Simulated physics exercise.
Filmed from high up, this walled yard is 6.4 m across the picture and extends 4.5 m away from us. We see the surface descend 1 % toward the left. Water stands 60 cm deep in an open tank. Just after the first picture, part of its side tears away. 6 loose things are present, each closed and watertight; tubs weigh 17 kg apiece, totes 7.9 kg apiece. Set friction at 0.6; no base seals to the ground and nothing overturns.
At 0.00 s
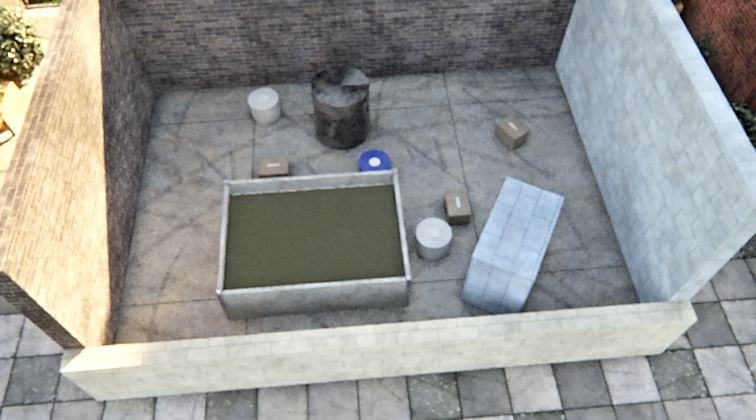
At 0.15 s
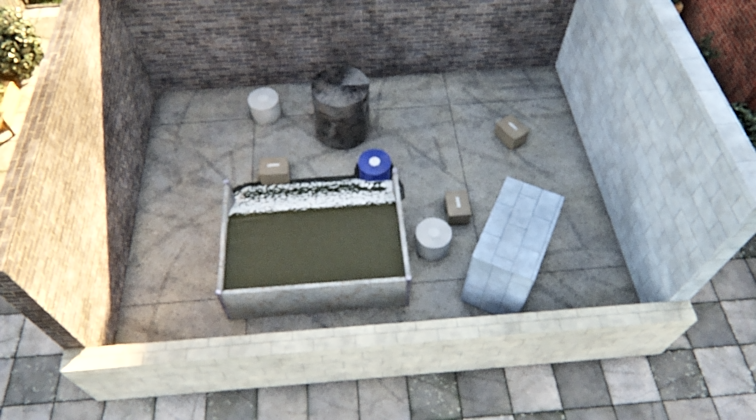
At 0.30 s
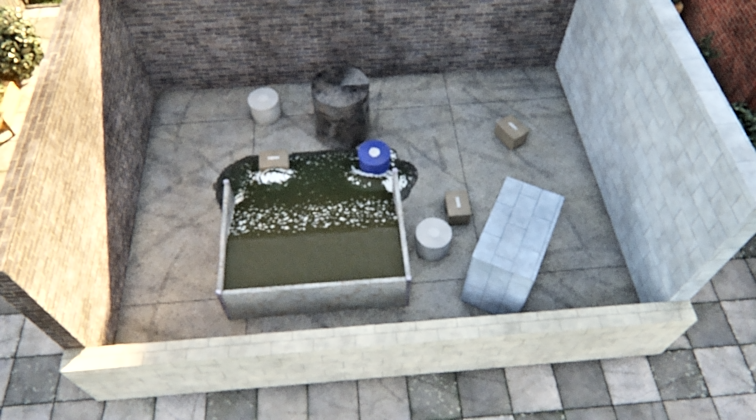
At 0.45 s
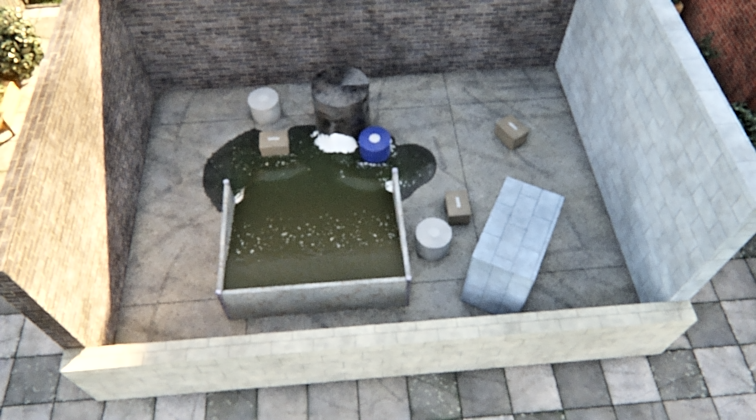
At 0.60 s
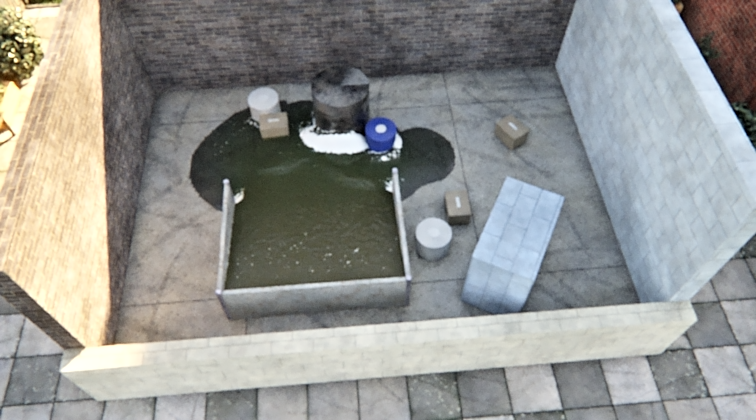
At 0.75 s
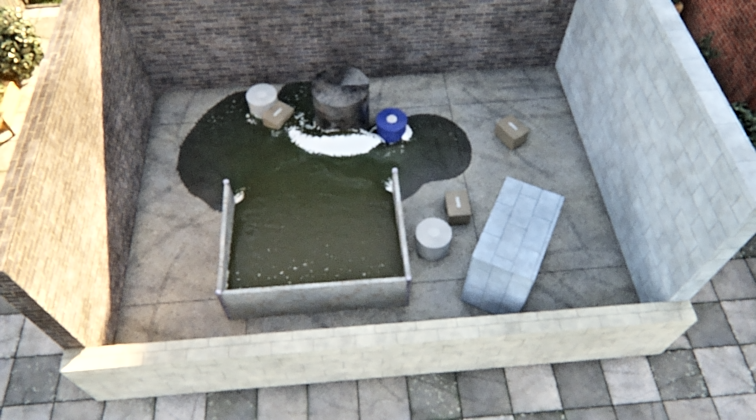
In a walled yard, dark water bursts from an open tank and pushes a blue tub backward.
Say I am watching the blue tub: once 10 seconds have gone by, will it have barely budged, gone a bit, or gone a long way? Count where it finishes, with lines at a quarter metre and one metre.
I think it's going to get taken a long way.
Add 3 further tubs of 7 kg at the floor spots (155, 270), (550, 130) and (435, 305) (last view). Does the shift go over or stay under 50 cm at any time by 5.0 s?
The first one ends up beyond that, the second beyond that, the third inside that.
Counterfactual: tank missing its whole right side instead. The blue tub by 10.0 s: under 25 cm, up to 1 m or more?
The blue tub simply stays where it is.
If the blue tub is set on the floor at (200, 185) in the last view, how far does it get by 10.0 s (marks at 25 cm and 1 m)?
I'd say it drifts a short distance.
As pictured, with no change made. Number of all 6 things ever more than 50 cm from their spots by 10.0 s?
Tally: 6.
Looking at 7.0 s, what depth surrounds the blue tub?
Depth approx. 6 cm.
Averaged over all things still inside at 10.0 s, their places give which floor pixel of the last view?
About (446, 203).
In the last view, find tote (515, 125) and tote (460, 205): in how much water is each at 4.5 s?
Some 8 cm at the first, some 1 cm at the second.
After 2.0 s the blue tub is near (457, 65), 2.3 m from its start, aground; 2 afloat.
After 4.5 s the blue tub is near (564, 104), 3.0 m from its start, afloat; 4 afloat.
After 7.0 s the blue tub is near (565, 117), 2.9 m from its start, aground; 3 afloat.
After 10.0 s the blue tub is near (565, 117), 2.9 m from its start, aground; 4 afloat.
